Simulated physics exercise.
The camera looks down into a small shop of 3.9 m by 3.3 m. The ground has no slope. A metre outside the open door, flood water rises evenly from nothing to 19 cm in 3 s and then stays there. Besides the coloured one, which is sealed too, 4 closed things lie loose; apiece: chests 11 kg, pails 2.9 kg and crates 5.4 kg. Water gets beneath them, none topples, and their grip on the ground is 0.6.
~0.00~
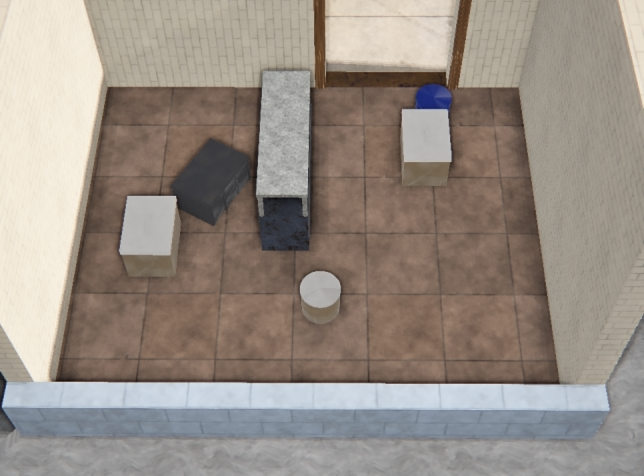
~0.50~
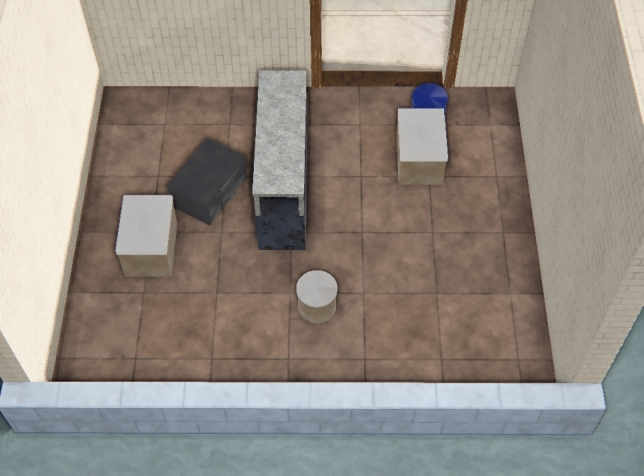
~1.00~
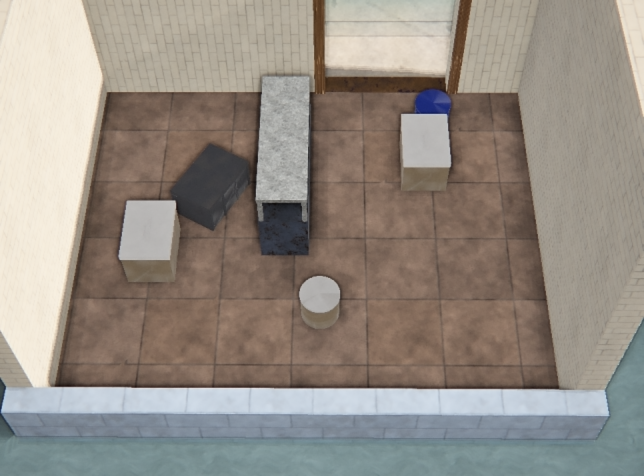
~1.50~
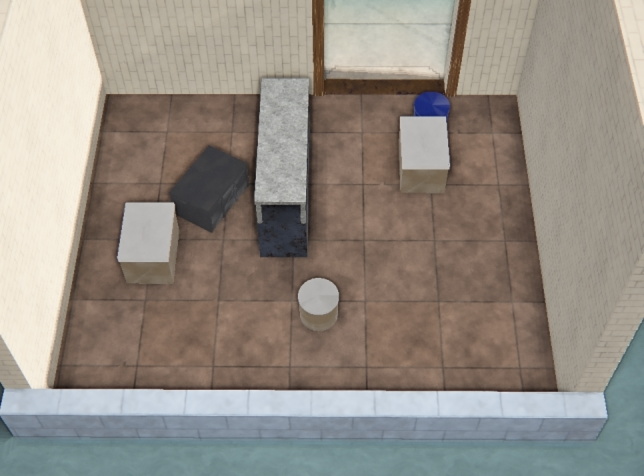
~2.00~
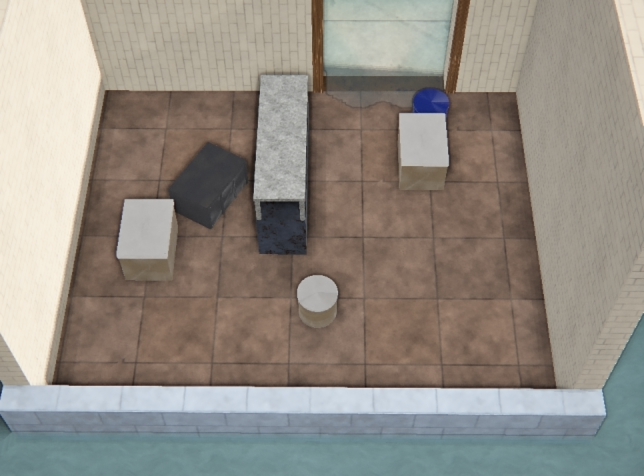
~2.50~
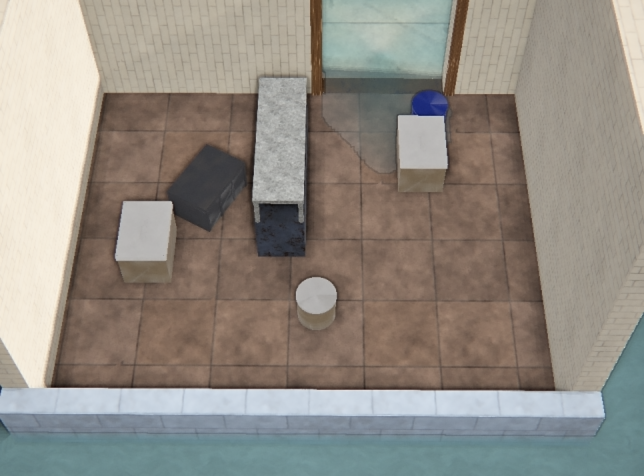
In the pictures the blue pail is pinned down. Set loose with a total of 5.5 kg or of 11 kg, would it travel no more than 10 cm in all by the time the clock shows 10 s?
I expect that neither weight holds it.
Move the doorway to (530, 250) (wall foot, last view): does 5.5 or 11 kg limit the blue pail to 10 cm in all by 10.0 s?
In that case only the higher weight holds it.
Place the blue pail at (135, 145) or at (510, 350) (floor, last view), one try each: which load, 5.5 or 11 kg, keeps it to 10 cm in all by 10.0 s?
In turn: It takes the larger; neither is enough.
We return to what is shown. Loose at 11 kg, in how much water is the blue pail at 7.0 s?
Roughly 6 cm.
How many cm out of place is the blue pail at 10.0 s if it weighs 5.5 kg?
About 50 cm.
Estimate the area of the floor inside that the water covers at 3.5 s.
Roughly 3.0 m2.
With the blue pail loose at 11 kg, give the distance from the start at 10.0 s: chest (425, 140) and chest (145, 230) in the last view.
In that order: 100 cm, 20 cm.
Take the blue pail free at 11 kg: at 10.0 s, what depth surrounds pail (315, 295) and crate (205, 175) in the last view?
About 4 and 3 cm.
After 3.5 s the blue pail would be 43 cm from its start with 5.5 kg and 9 cm from its start with 11 kg; 8 cm of water round it then.
After 4.5 s the blue pail would be 57 cm from its start with 5.5 kg and 38 cm from its start with 11 kg; 6 cm of water round it then.
After 7.0 s the blue pail would be 57 cm from its start with 5.5 kg and 40 cm from its start with 11 kg; 6 cm of water round it then.
After 10.0 s the blue pail would be 46 cm from its start with 5.5 kg and 47 cm from its start with 11 kg; 11 cm of water round it then.
